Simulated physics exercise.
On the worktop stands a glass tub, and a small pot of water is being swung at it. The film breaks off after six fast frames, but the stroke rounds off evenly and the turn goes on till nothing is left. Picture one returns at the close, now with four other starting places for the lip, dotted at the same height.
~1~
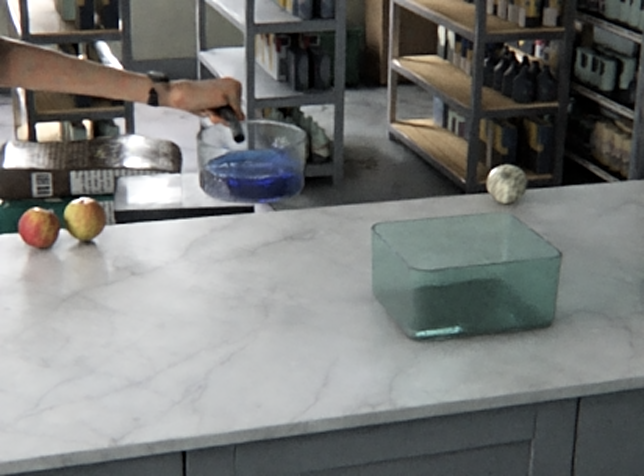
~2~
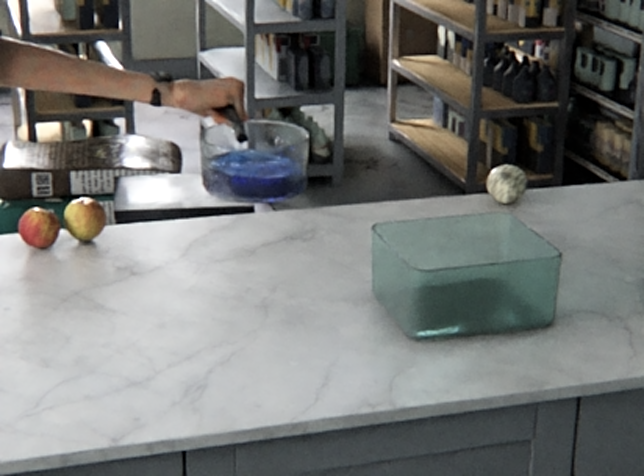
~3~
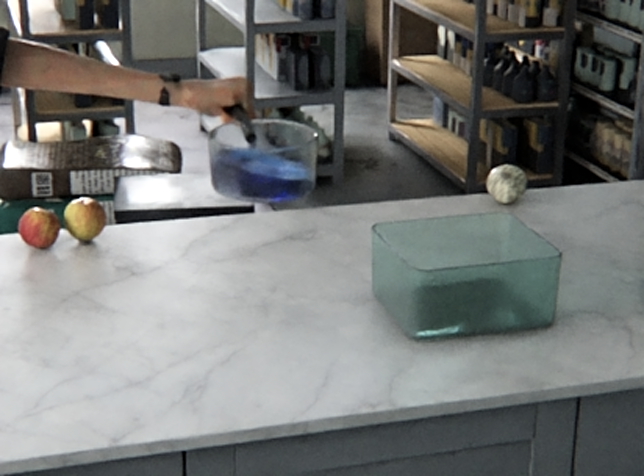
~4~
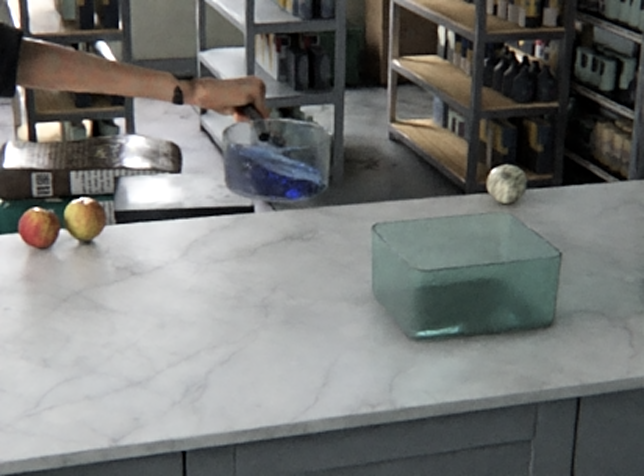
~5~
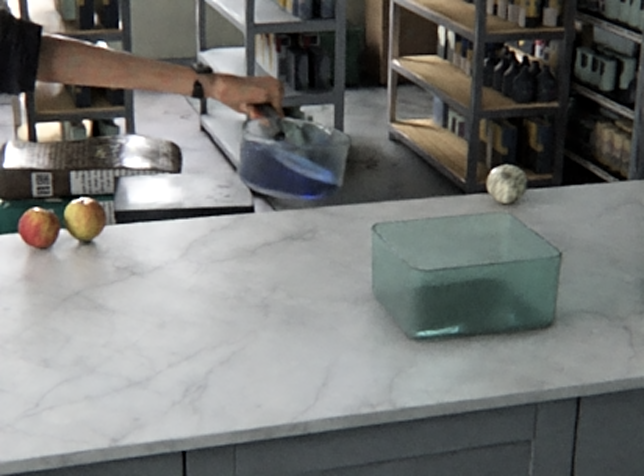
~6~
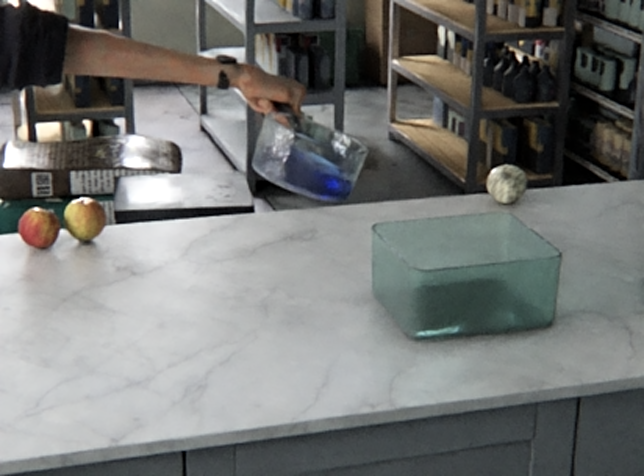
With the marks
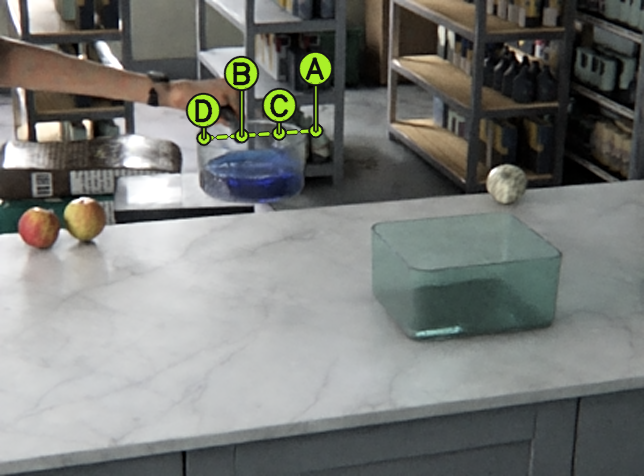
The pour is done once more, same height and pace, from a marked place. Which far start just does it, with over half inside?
C will do.
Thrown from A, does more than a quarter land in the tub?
Yes.
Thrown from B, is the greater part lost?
Yes, it does.
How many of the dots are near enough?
Two of them.
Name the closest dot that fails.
Dot B.
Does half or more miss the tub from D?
Yes.
On the marked copy, A at (315, 130); B at (241, 135); C at (279, 133); D at (203, 138).
With A, about 87 % lands in the tub, 9 % falls short and 4 % goes beside or beyond.
With B, about 37 % lands in the tub, 60 % falls short and 4 % goes beside or beyond.
With C, about 63 % lands in the tub, 29 % falls short and 8 % goes beside or beyond.
With D, about 6 % lands in the tub, 93 % falls short.
